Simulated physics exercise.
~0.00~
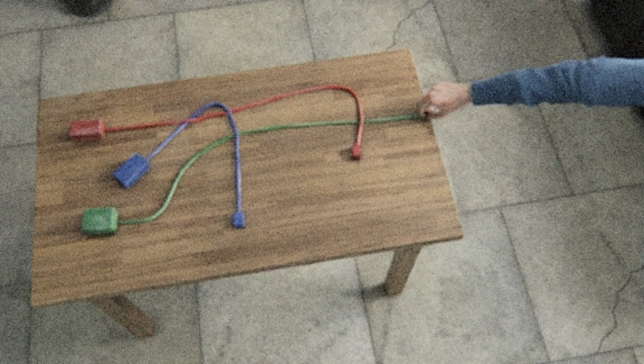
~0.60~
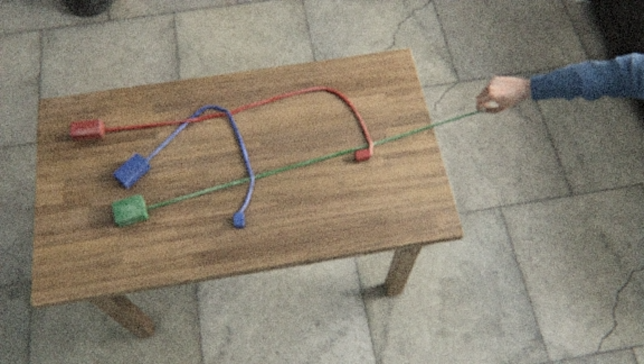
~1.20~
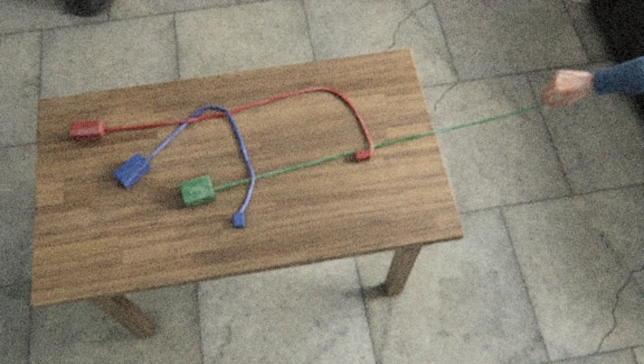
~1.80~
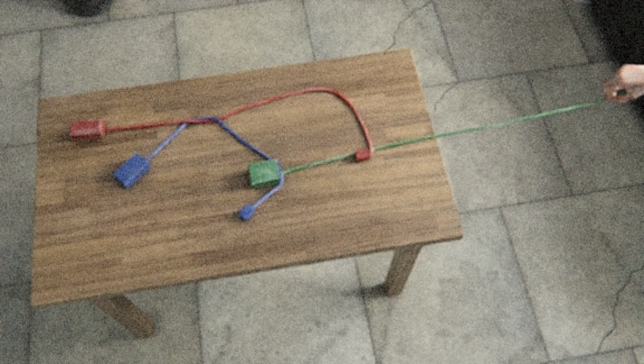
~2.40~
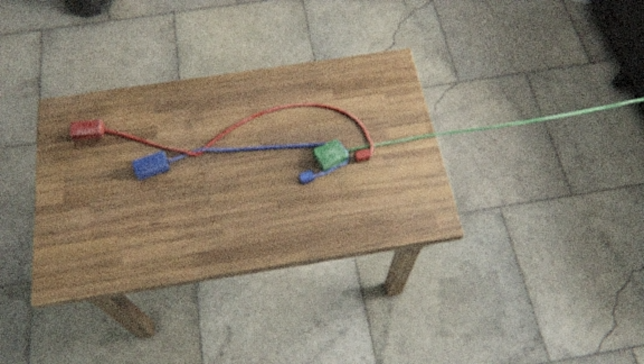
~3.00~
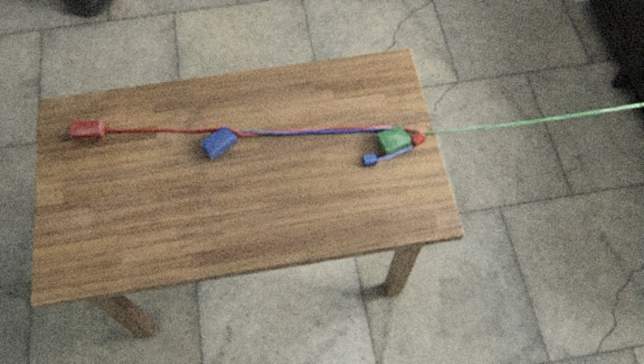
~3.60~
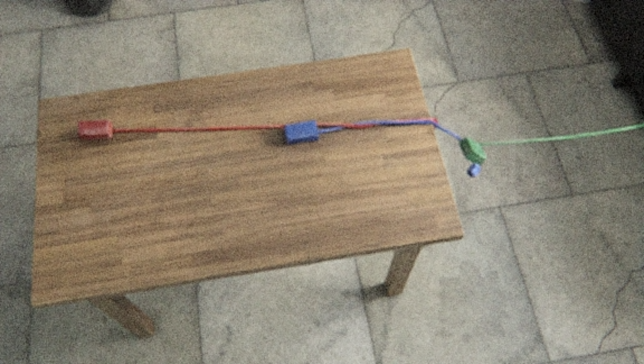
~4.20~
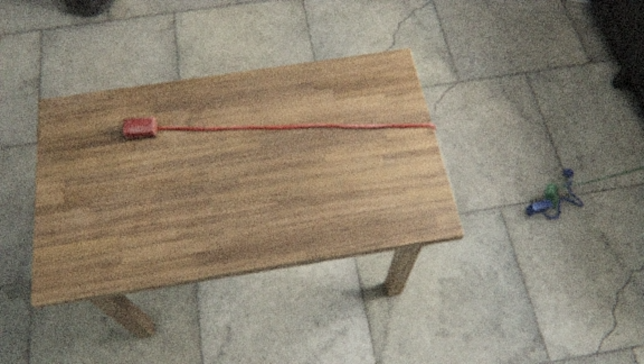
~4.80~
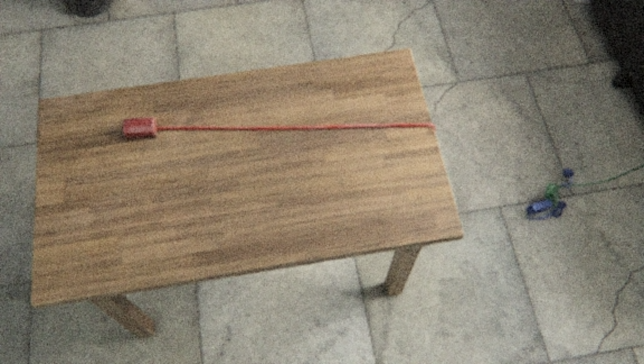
A green lead with a block-shaped charger lies across red and blue leads on a wooden table, seen from above on a paved floor. A hand at the right edge pulls the green lead away to the right, and its charger slides under the blue lead's bend and catches it. The blue lead is dragged along, then the red plug is swept over the right edge. The green and blue chargers fall off and land together on the paving. The red charger shifts slightly right and stays on the tabletop, its cord stretched straight to the edge.
